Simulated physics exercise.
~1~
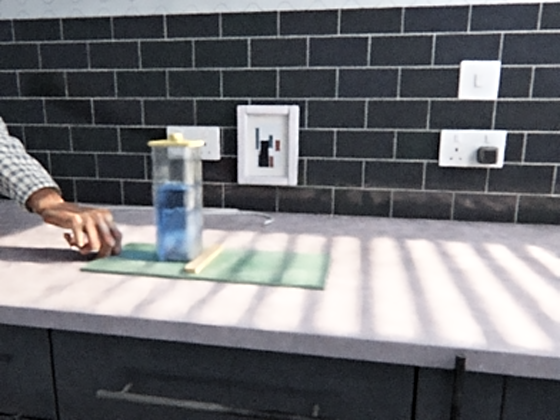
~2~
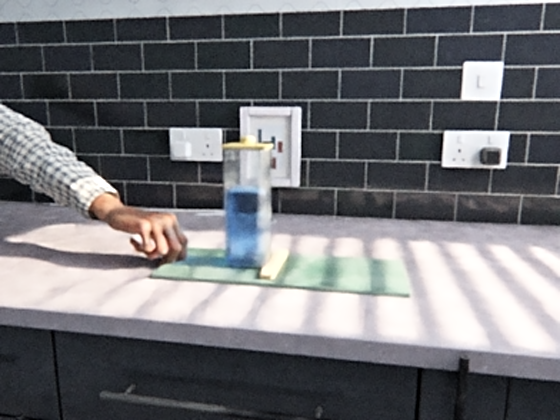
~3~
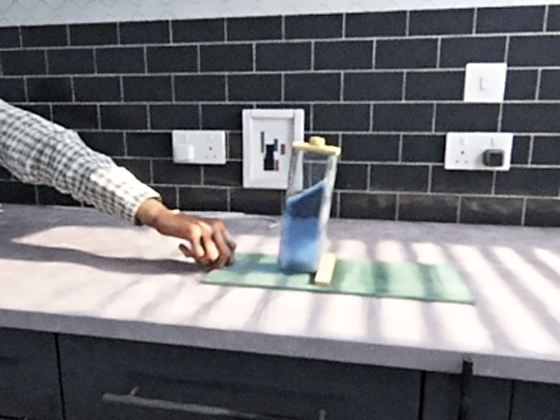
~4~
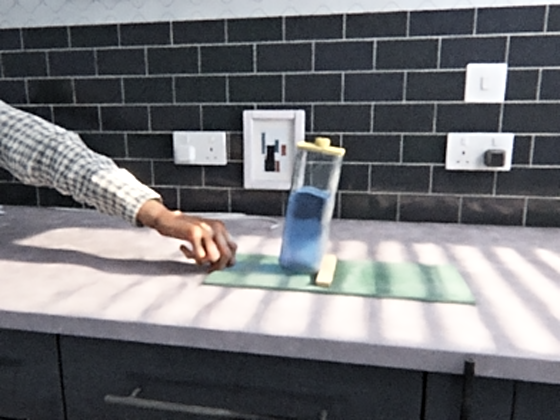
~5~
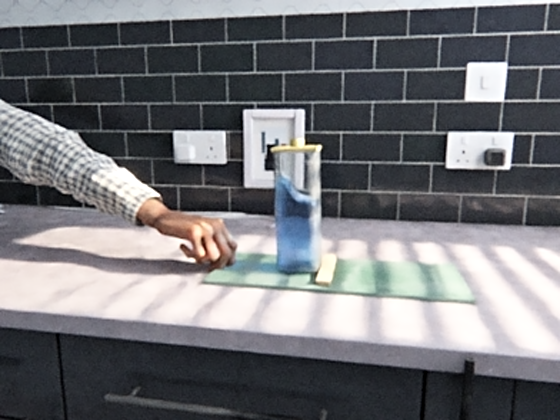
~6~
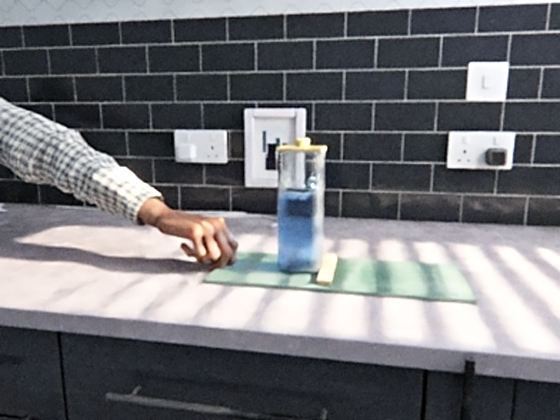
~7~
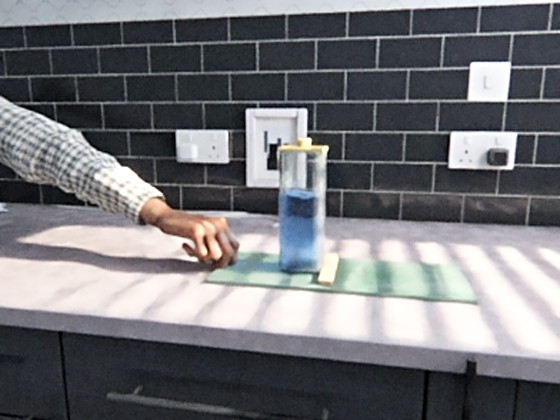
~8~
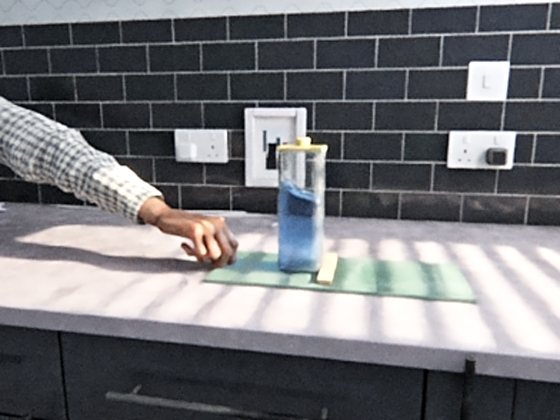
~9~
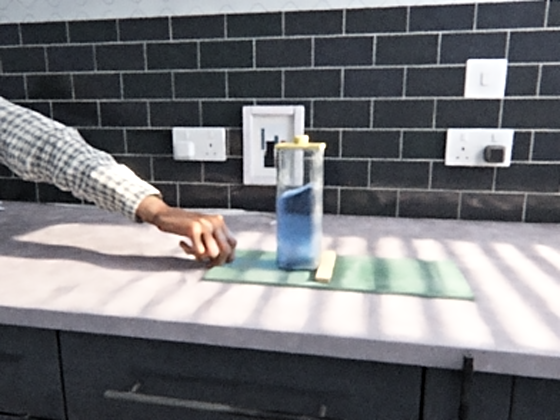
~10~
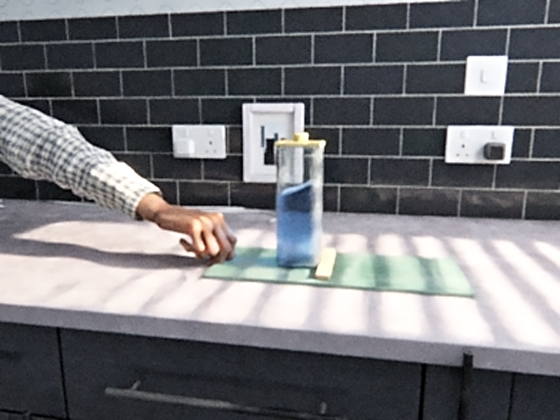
A hand in a checked sleeve slid a green board to the right along a counter, carrying a clear, yellow-capped container of blue liquid, then stopped; the container tipped right against a low strip, rocked back and settled upright as the liquid sloshed.
